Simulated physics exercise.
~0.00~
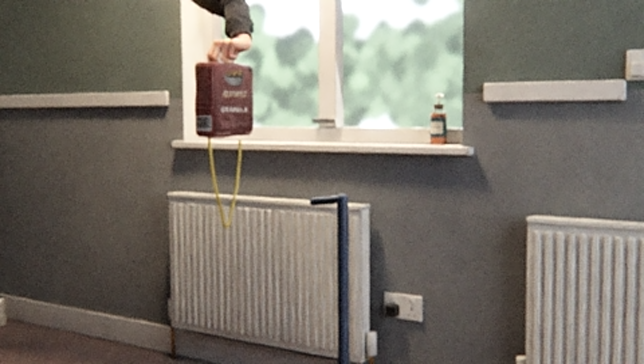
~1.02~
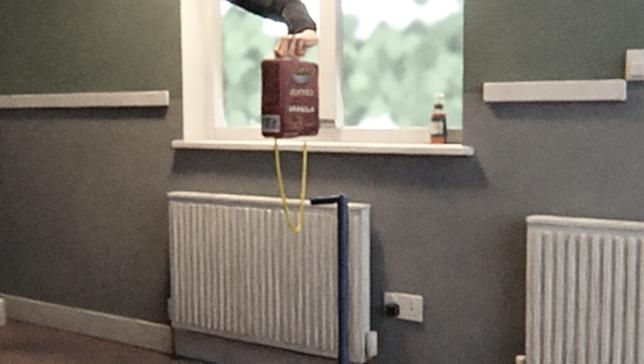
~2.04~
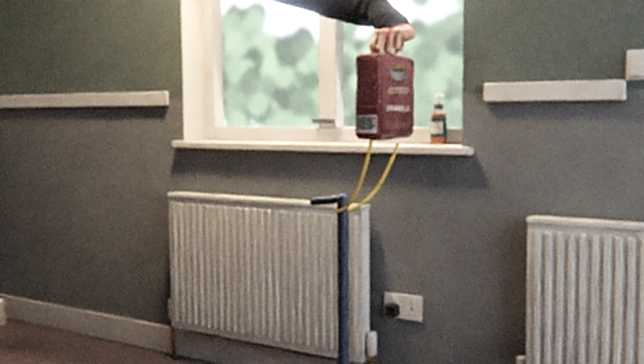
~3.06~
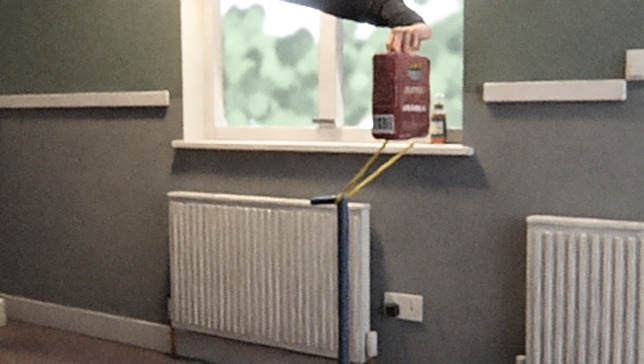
A red sack held by a hand moves right until its yellow loop snags the hook.
